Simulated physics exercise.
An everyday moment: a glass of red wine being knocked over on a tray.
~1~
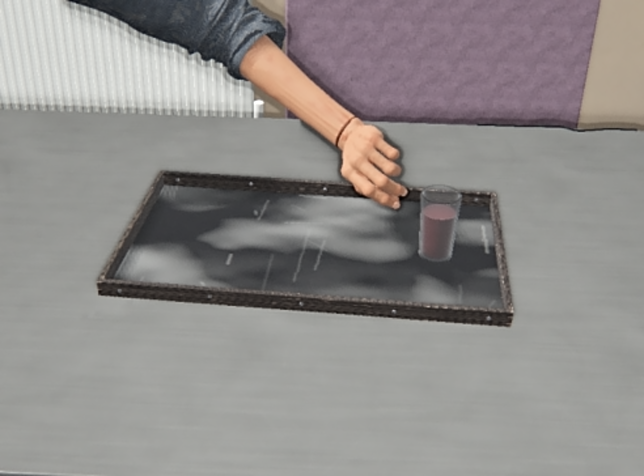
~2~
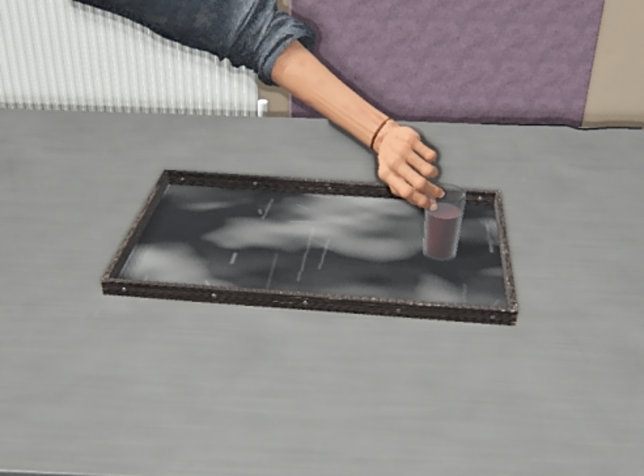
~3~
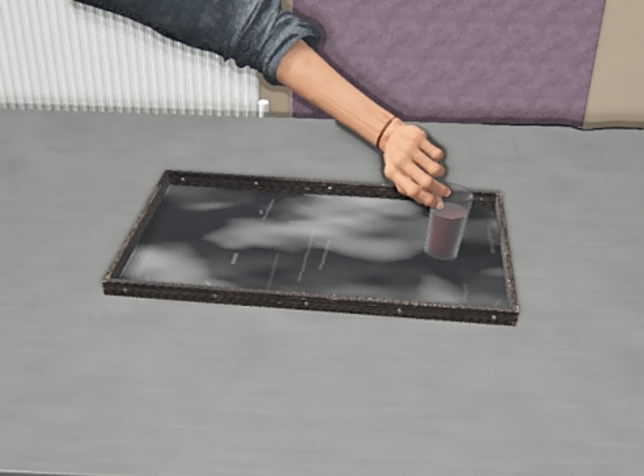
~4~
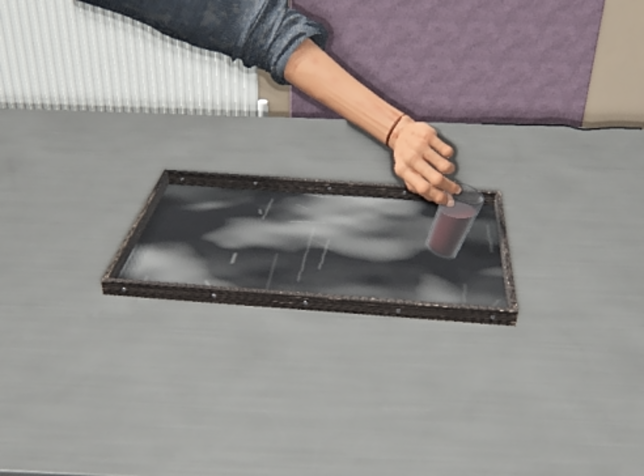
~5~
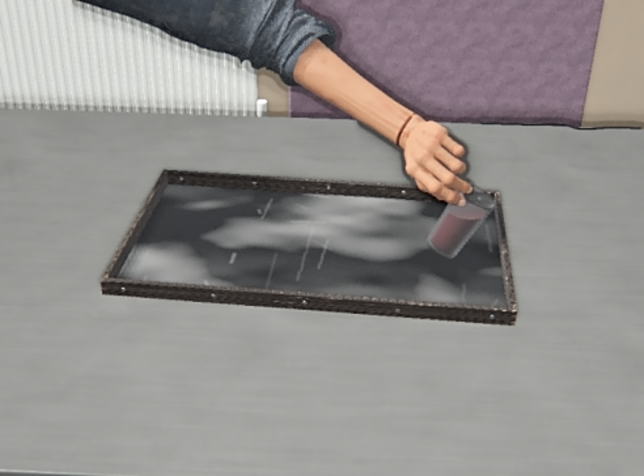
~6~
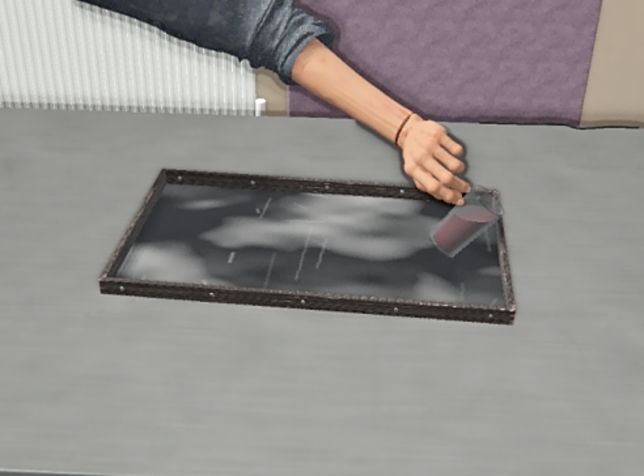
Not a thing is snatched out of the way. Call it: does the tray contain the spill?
It does not.
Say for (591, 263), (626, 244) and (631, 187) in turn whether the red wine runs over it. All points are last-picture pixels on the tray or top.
The first point is inside the spill, the next one is inside the spill, and the last one is outside the spill.
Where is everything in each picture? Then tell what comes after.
It stands upright; glass (438, 223) about two thirds full; tray (310, 294), in the first frame.
It is being nudged; glass about two thirds full, surface at (444, 211), in the second frame.
It is being nudged; glass (448, 221) about two thirds full, in the third frame.
It is being nudged; glass about two thirds full, surface at (458, 210); tray (314, 293), in the fourth frame.
It is being nudged; glass (460, 220) tipped 25°, in the fifth frame.
It is falling; glass (466, 222) tipped 35°, in the sixth frame.
Next, the glass lies across the rim; the puddle covers about as much as a plate; the table is getting wet.
After that, the puddle covers about as much as a tray; the table is getting wet.
Finally, the puddle covers about as much as a tray; the table is getting wet.
